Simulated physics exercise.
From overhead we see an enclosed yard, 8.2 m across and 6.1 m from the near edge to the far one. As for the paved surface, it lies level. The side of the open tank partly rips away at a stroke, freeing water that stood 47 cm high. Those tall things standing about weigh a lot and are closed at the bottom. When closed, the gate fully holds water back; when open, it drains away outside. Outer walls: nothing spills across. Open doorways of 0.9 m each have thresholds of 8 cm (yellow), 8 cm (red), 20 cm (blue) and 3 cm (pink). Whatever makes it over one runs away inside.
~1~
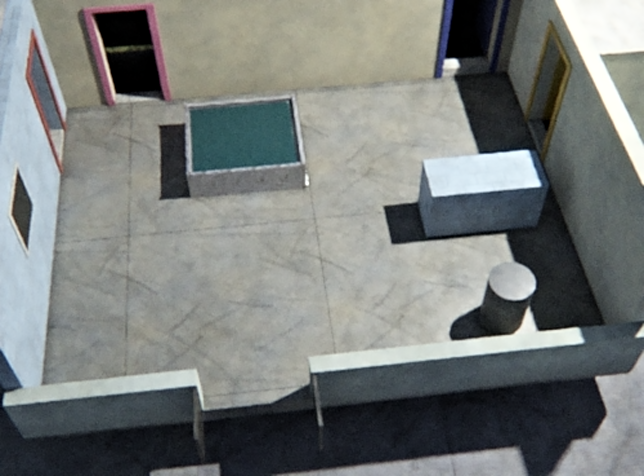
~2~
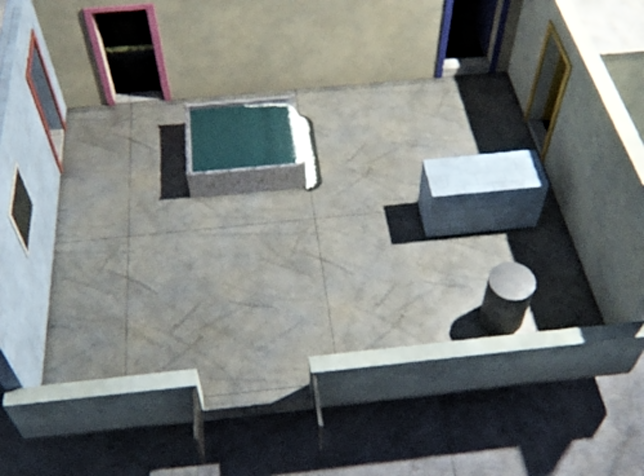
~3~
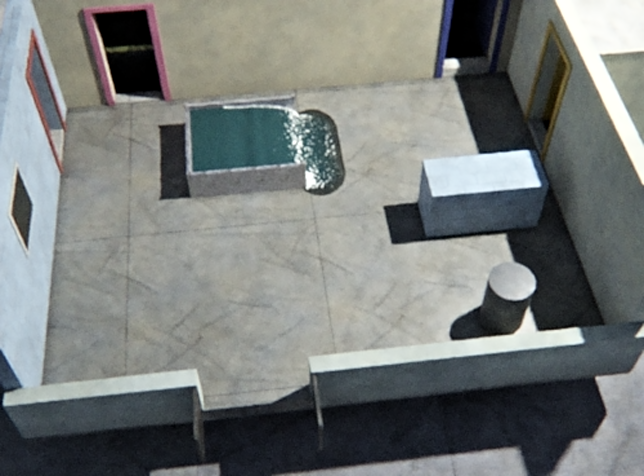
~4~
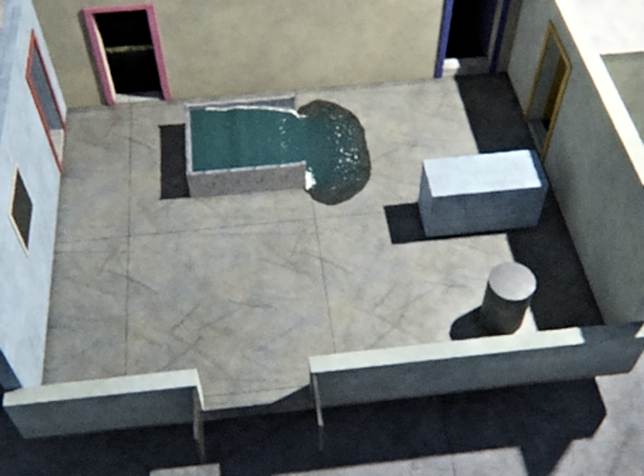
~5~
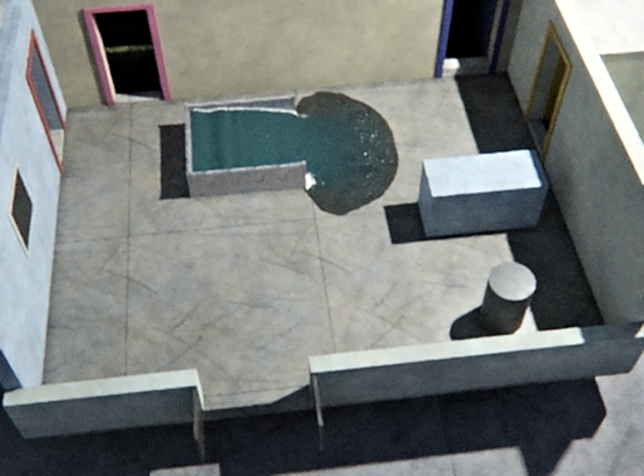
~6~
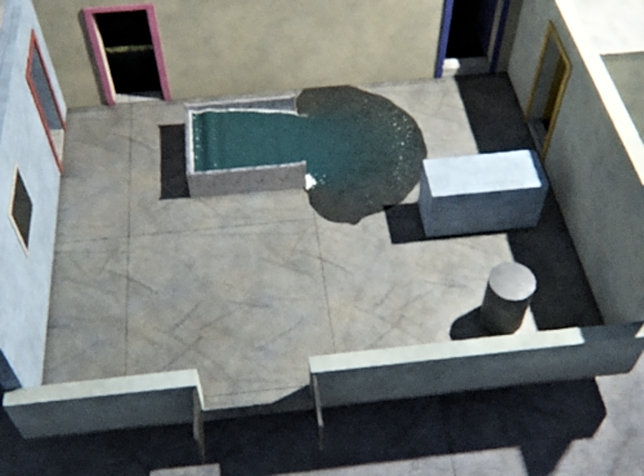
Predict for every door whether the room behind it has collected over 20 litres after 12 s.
As I see it, at the yellow door the amount will overshoot the limit, at the red door the amount will not overshoot the limit, at the blue door the amount will not overshoot the limit, at the pink door the amount will not overshoot the limit.
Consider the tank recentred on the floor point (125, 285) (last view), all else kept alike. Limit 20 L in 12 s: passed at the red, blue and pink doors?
Checking each door against the limit: Red does not exceed it, blue does not exceed it, pink does not exceed it.
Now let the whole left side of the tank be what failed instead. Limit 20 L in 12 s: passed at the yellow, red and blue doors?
So yellow stays lower, red tops it, blue stays lower.
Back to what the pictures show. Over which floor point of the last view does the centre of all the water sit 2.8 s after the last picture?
Pixel position near (409, 150).
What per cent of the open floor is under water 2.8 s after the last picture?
About 35 per cent.
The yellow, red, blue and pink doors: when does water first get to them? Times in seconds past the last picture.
So, yellow at 0.7 s, then red at 11.0 s, blue at 1.0 s, and pink at 9.0 s.
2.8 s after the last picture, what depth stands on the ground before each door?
Depths: Yellow door 18 cm, red door 0 cm, blue door 15 cm, pink door 0 cm.
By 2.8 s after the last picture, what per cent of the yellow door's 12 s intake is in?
Some 60 per cent by then.
Then, 0.7 s after the last picture water covers 25 % of the floor and is deepest (20 cm) near (307, 173); yellow door not reached, red door not reached, blue door not reached, pink door not reached.
Then, 1.5 s after the last picture water covers 30 % of the floor and is deepest (25 cm) near (543, 176); yellow door 18 cm at the sill, 15 L in, red door not reached, blue door 9 cm at the sill, 0 L in, pink door not reached.
Then, 2.8 s after the last picture water covers 35 % of the floor and is deepest (20 cm) near (472, 93); yellow door 18 cm at the sill, 67 L in, red door not reached, blue door 15 cm at the sill, 0 L in, pink door not reached.
Then, 6.3 s after the last picture water covers 45 % of the floor and is deepest (8 cm) near (472, 190); yellow door 8 cm at the sill, 111 L in, red door not reached, blue door 6 cm at the sill, 1 L in, pink door not reached.
Then, 11.3 s after the last picture water covers 75 % of the floor and is deepest (5 cm) near (67, 113); yellow door 4 cm at the sill, 112 L in, red door 3 cm at the sill, 0 L in, blue door 4 cm at the sill, 1 L in, pink door 3 cm at the sill, 0 L in.
